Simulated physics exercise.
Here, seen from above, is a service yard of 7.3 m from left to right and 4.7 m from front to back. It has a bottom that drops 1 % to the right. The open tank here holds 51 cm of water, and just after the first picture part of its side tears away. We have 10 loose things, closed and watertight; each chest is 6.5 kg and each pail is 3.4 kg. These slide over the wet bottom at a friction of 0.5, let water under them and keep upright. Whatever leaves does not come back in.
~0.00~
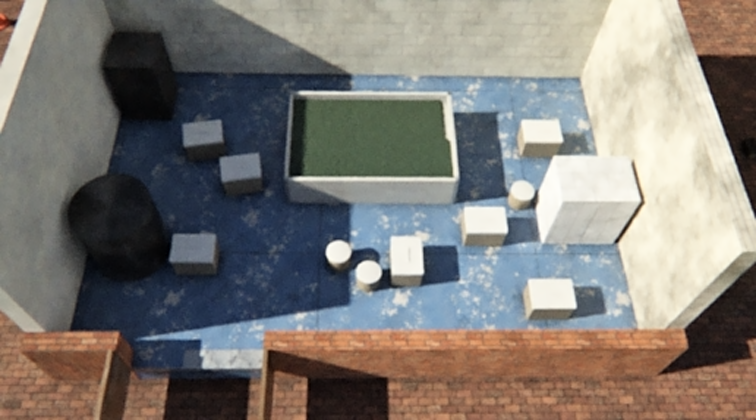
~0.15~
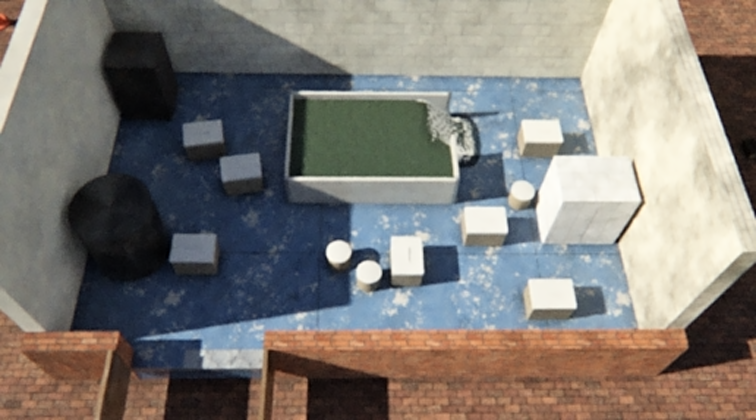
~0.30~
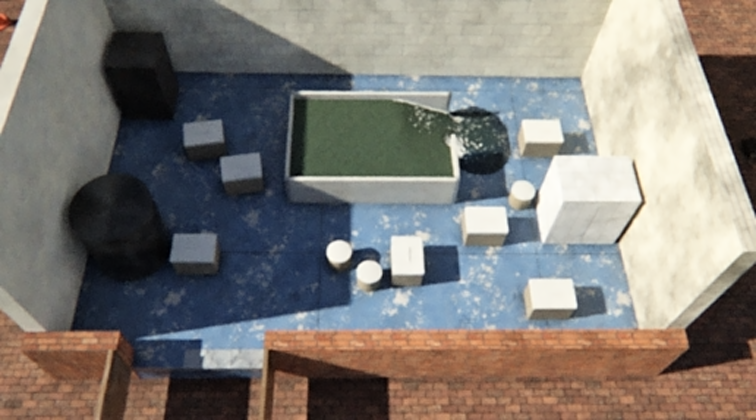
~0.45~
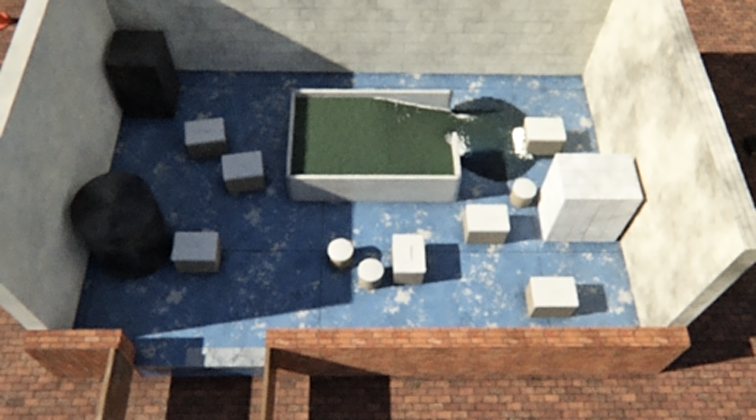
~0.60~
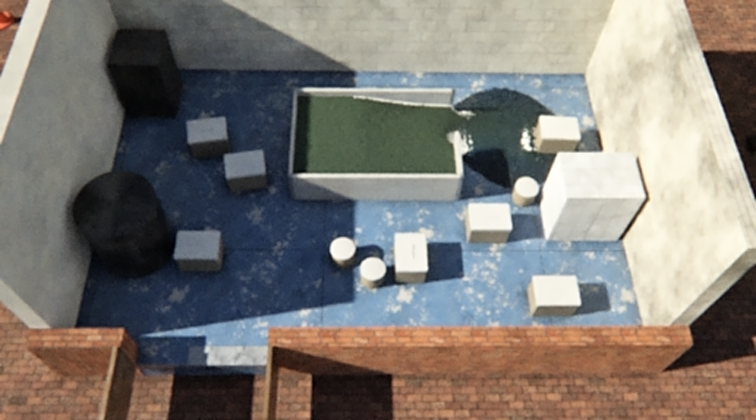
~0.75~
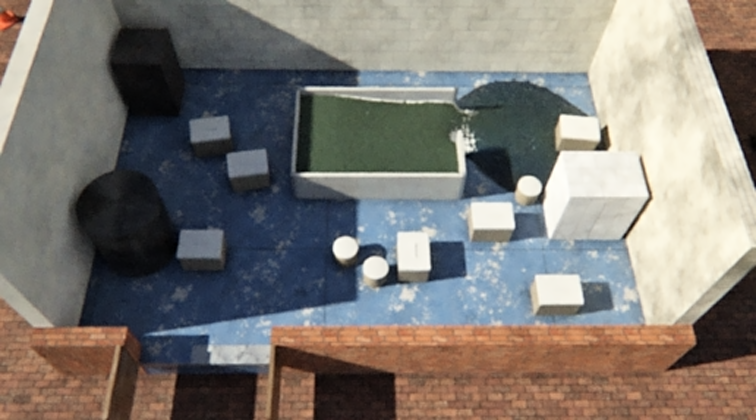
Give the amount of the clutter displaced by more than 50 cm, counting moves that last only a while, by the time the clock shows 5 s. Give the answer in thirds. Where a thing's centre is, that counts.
Under a third.
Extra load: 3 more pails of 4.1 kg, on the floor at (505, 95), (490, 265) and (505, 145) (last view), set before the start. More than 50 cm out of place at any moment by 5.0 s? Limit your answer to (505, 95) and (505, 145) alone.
Outcome: Breaks the threshold first, breaks the threshold second.
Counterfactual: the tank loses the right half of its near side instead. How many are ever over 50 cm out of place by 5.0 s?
The answer then is 5.
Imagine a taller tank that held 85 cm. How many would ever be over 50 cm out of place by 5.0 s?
The count would be 5.
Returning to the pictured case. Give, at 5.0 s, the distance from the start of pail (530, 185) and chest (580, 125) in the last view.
In turn: 200 cm, 60 cm.
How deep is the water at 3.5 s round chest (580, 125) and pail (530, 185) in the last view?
First about 22 cm, second about 4 cm.
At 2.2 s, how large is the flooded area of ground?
9.5 m2.
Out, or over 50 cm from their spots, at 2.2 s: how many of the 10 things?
By then 1.
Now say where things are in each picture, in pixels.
A chest at (542, 131), on the bottom; a chest at (486, 220), on the bottom; 3.5 m2 under water; 0 of 10 have shifted, in the first picture.
A chest at (542, 131), on the bottom; a chest at (486, 220) rests on the ground; 3.9 m2 under water; 0 of 10 have shifted, in the second picture.
A chest at (543, 131), on the bottom; a chest at (486, 219), on the bottom; 4.4 m2 under water; 0 of 10 have shifted, in the third picture.
A chest at (545, 129) rests on the ground; a chest at (488, 217) rests on the ground; water covers 5.1 m2; 0 of 10 have shifted, in the fourth picture.
A chest at (560, 127) rests on the ground, 20 cm from its start; a chest at (490, 216) rests on the ground; water covers 5.9 m2; 1 of 10 have shifted, in the fifth picture.
A chest at (580, 127) rests on the ground, 46 cm from its start; a chest at (493, 215) rests on the ground; water covers 6.8 m2; 1 of 10 have shifted, in the sixth picture.
After 1.1 s 1 of 10 are over 50 cm from their spots; 0 afloat.
After 2.2 s 1 of 10 are over 50 cm from their spots; 1 afloat.
After 3.5 s 2 of 10 are over 50 cm from their spots; 1 afloat.
After 5.0 s 3 of 10 are over 50 cm from their spots, and 3 have been at some point; 2 afloat.
